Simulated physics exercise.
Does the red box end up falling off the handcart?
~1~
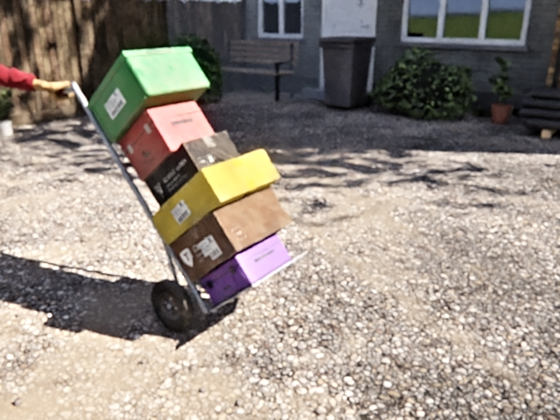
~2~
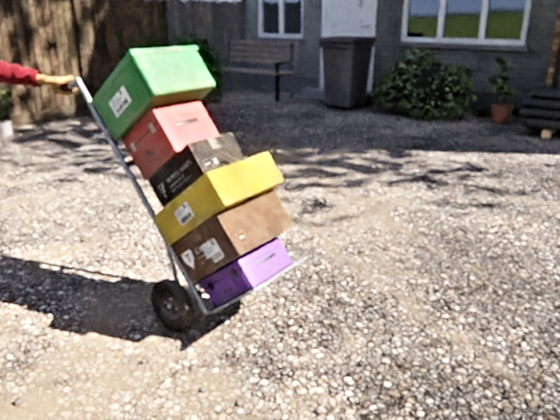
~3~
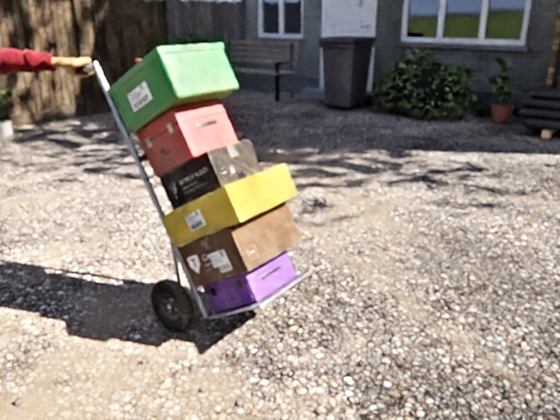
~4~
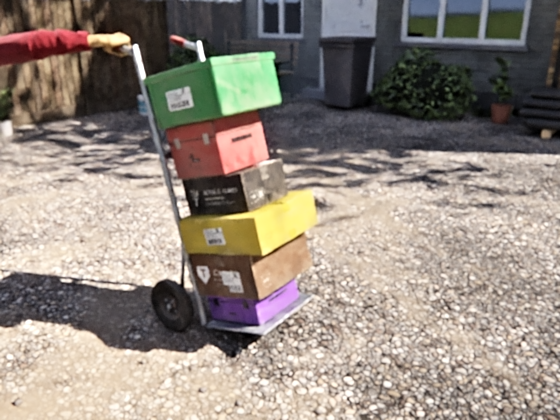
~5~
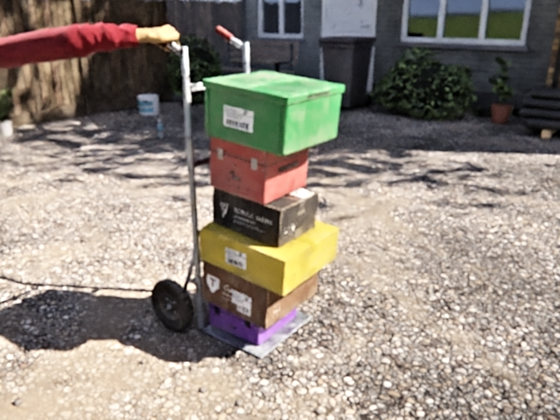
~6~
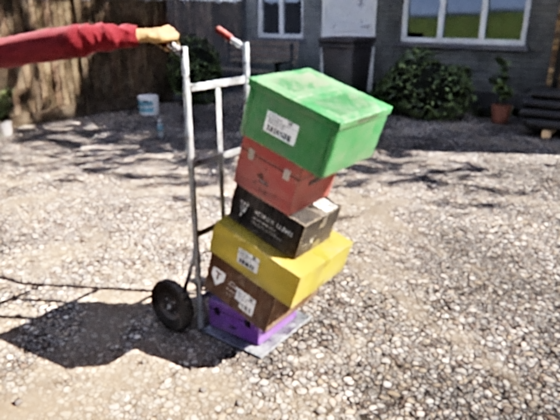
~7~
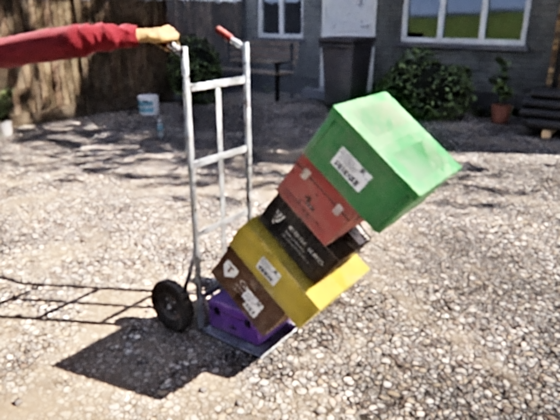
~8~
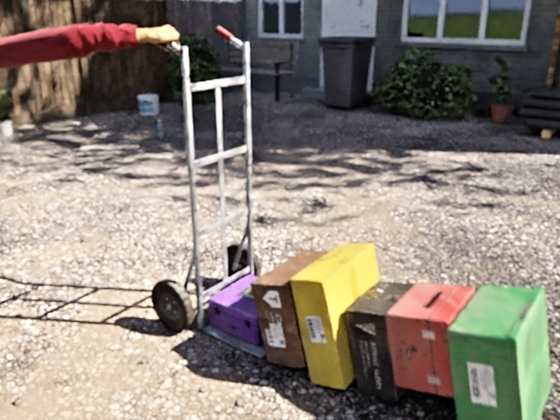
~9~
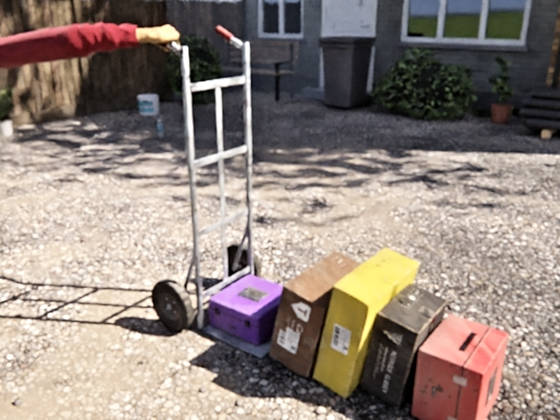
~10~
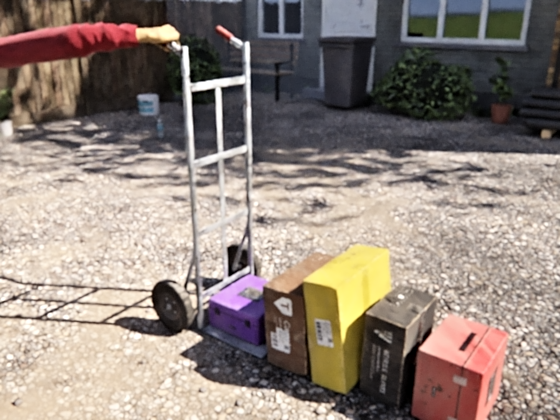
Yes, the red box topples off to the right with the boxes around it and ends up on the gravel.
On sunlit gravel, a gloved hand rights a handcart and all boxes except the purple topple.
